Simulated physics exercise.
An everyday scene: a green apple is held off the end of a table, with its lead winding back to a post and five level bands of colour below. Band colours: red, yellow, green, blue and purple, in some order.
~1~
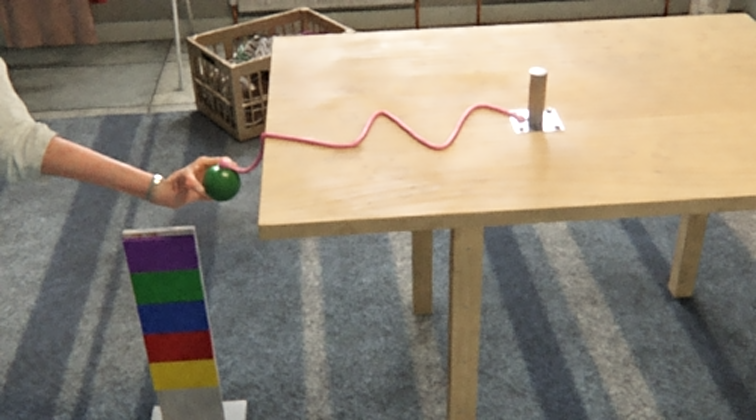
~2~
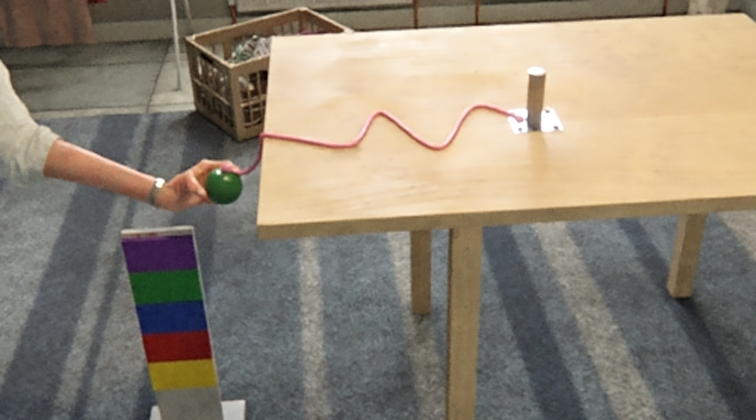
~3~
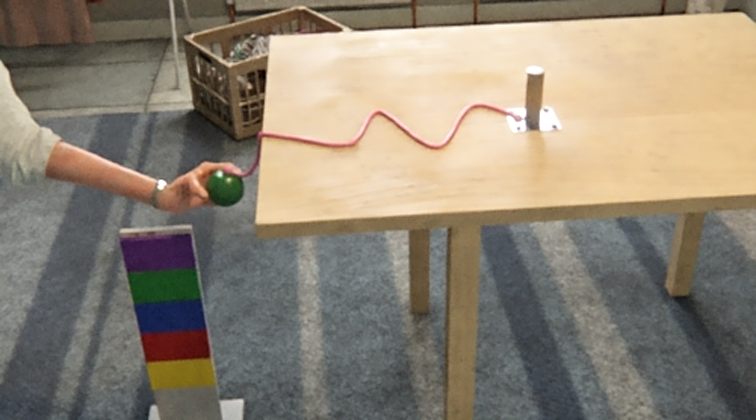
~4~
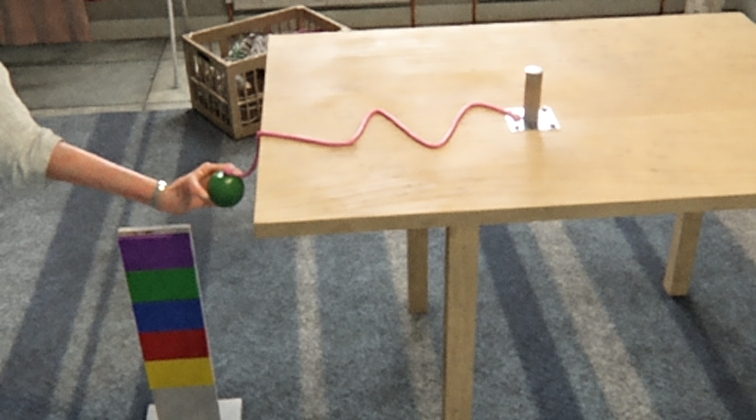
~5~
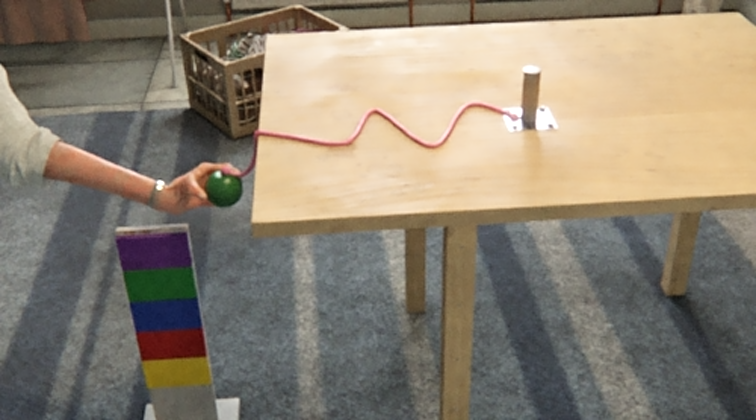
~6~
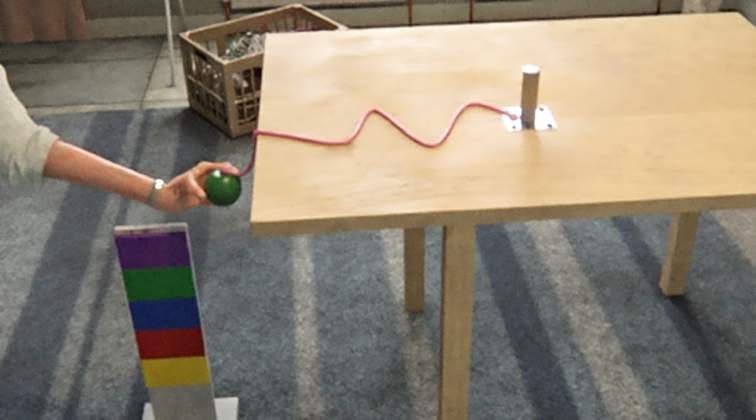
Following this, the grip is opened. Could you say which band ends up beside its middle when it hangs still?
Sure, it is red.
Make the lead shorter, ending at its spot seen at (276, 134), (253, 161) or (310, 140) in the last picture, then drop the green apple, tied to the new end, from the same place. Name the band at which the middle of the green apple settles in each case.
Results, first to last: Green; blue; purple.
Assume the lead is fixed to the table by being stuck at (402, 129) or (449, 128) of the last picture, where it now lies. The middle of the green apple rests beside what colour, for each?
Note: Try 1 green; try 2 blue.
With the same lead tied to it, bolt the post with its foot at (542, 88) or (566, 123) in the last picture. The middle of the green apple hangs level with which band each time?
In turn, blue and then blue.
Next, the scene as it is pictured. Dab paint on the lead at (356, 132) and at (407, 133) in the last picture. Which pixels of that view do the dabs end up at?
One finishes at (261, 184) and the other at (322, 131).
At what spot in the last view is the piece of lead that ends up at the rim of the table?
Location: About (369, 111).
A little later, apple near (250, 316); level with blue.
Next, apple near (300, 340); level with red.
Later still, apple near (267, 340); level with red.
When it is over, apple near (281, 343); level with red. The red one.
